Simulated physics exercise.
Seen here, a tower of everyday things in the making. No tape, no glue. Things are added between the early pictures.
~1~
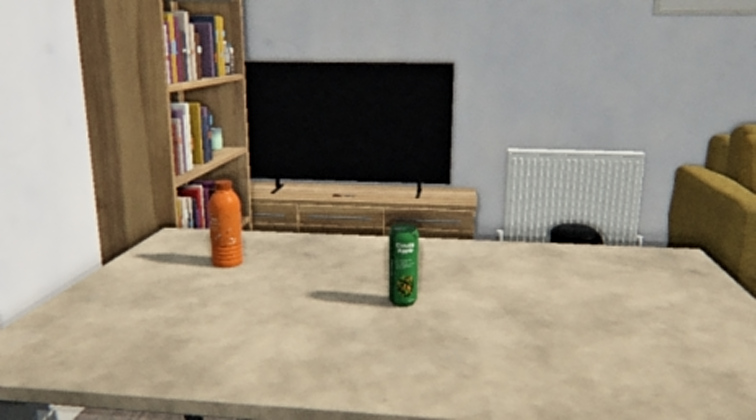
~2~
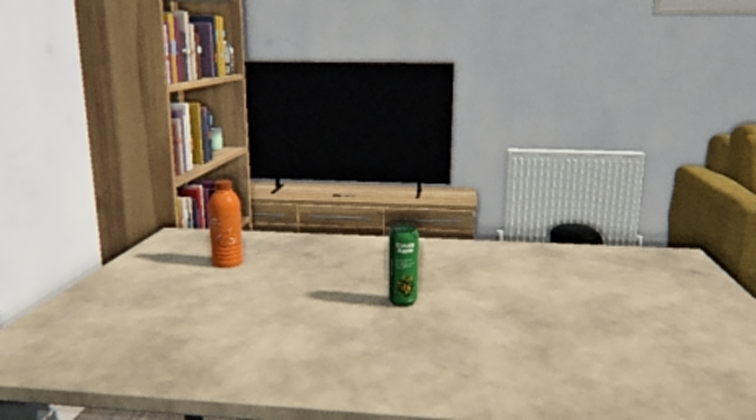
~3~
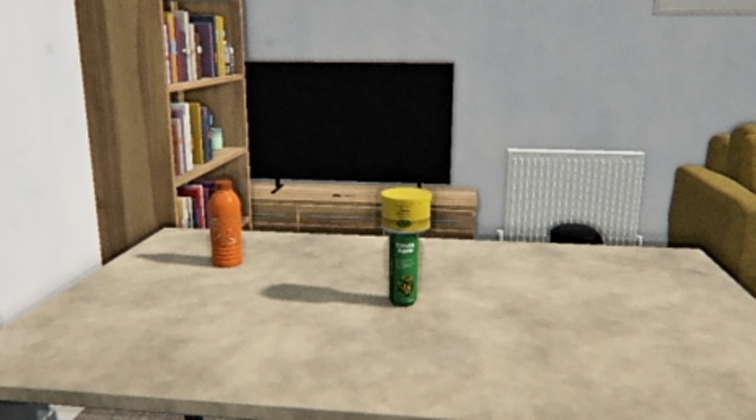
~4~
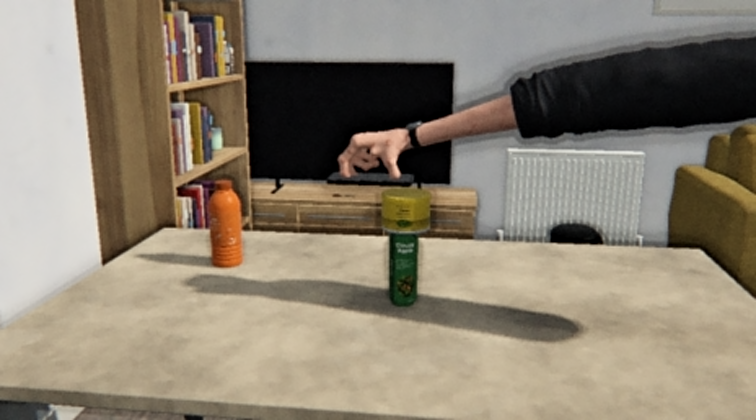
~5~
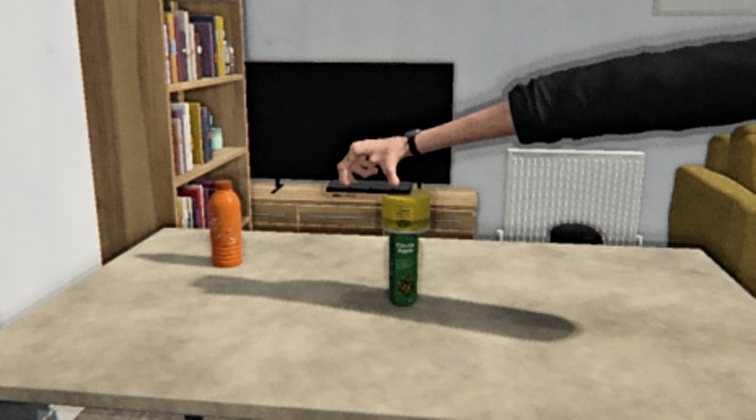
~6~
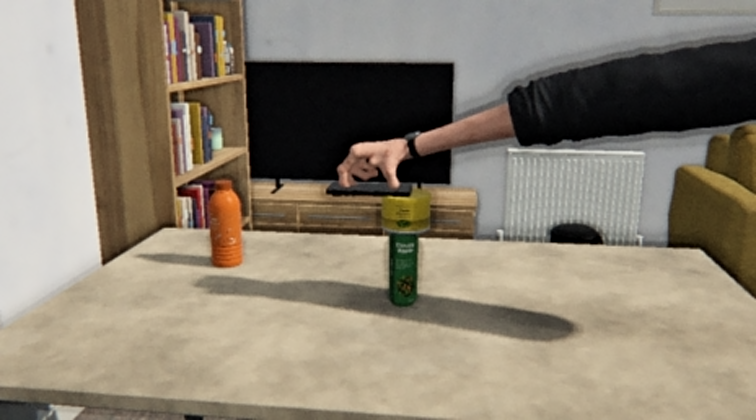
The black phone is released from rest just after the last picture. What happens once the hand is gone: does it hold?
In the end the pile loses its balance.
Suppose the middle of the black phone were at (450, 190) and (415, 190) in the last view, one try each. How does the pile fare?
First, it comes apart; second, it keeps its balance.
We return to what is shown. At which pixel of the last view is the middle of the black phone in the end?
At about (329, 297).
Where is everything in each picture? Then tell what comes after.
In the first picture, the last thing is not in view yet; green can (403, 266).
In the second picture, the last thing is not in view yet; orange bottle (225, 223).
In the third picture, the last thing is not in view yet; yellow tub (406, 211).
In the fourth picture, coming down; black phone (371, 180); green can (403, 266).
In the fifth picture, in place under the hand; black phone (370, 187); orange bottle (225, 223).
In the sixth picture, in place under the hand; black phone (370, 189); yellow tub (406, 211).
Then, 0.30 s on from there, black phone now fallen.
Then, 0.40 s on from there, things are still on the move.
Then, 0.50 s on from there, as before.
Then, 1.90 s on from there, nothing new.
In the end, fallen, black phone; the other 3 unmoved. At the end, from the last picture's camera, black phone near (329, 297). The pile comes apart.
